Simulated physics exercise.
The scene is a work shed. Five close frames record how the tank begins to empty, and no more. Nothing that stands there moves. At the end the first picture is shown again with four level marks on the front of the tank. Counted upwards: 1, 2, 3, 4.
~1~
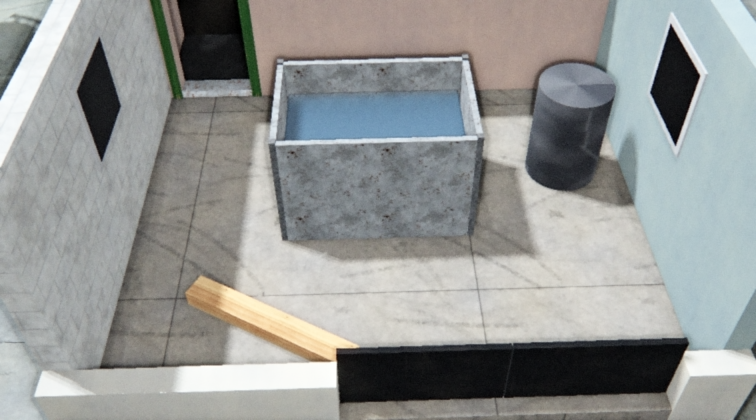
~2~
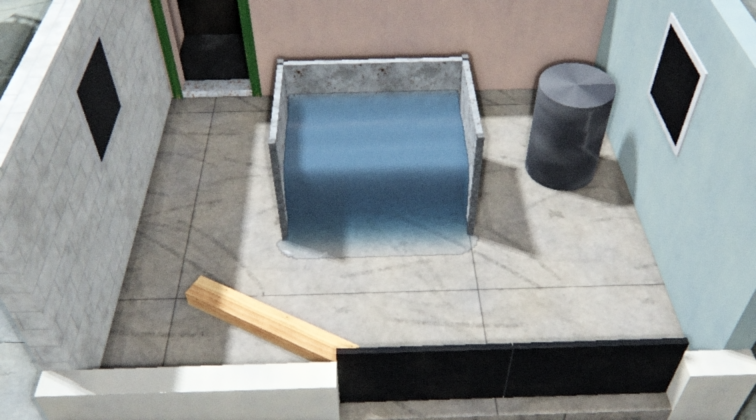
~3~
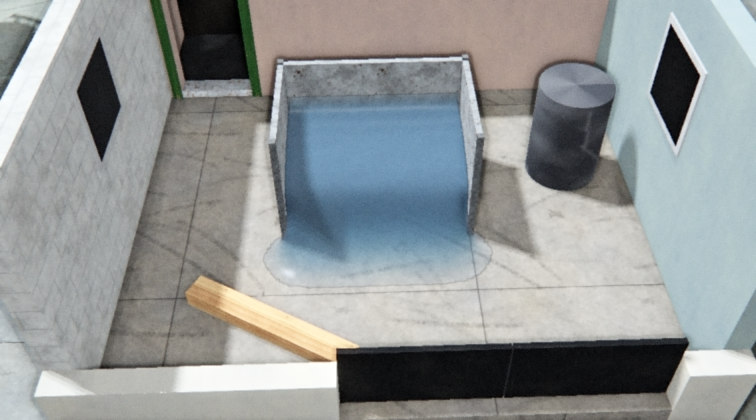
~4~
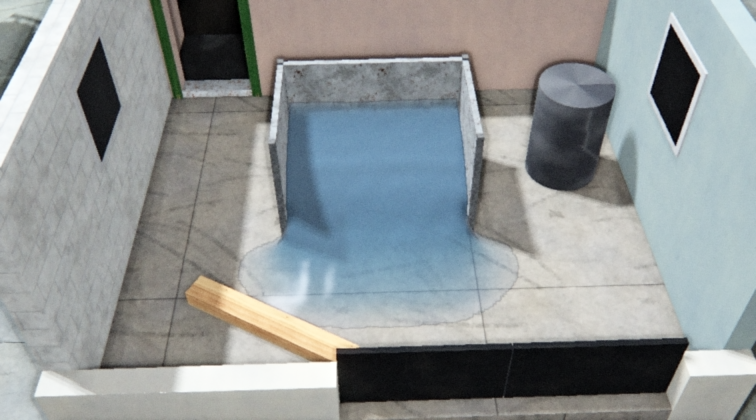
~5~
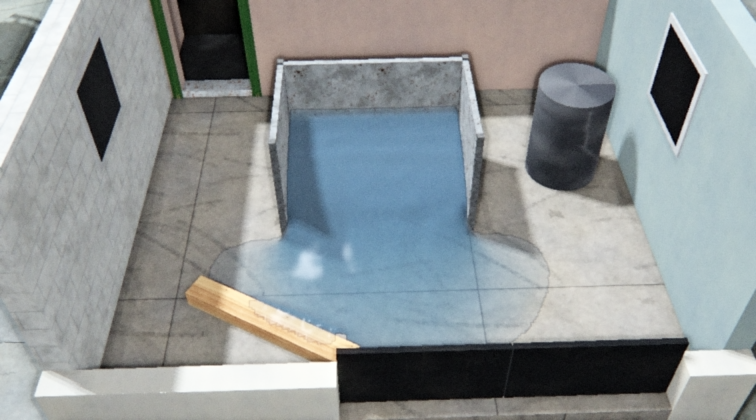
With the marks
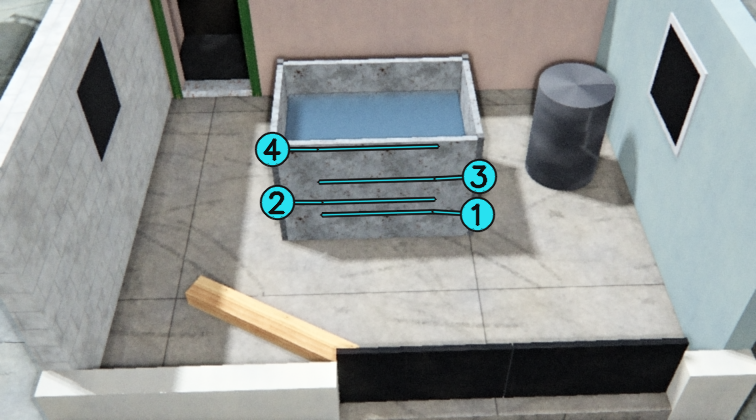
Blue water poured out of a grey tank once its front wall was gone, then spread across the paved floor on both sides and reached the wooden beam and the black gate.
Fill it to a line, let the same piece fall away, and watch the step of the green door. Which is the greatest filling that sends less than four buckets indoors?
Take 2.
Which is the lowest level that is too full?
That is level 3.
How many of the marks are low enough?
Two.
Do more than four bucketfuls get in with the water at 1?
No.
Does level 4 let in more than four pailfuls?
Yes, it does.
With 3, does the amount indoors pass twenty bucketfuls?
No, it does not.
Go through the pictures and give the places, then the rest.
Water in the tank at rest, its middle at (375, 127); foot of the green doorway at (218, 96); shut gate at (510, 353), in the first frame.
In the second frame, 3 % of the ground under water, visible out to (287, 245).
In the third frame, 6 % of the ground under water, visible out to (274, 259).
In the fourth frame, 12 % of the ground under water, visible out to (249, 278).
In the fifth frame, 20 % of the ground under water, visible out to (539, 274).
In cyan, 1 at (378, 213); 2 at (377, 200); 3 at (377, 180); 4 at (377, 147); from the bottom up 1, 2, 3, 4.
If 1 is chosen, nothing gets over.
If 2 is chosen, a bucket or two gets in.
If 3 is chosen, about 12 bucketfuls get in.
If 4 is chosen, dozens of bucketfuls pour in.
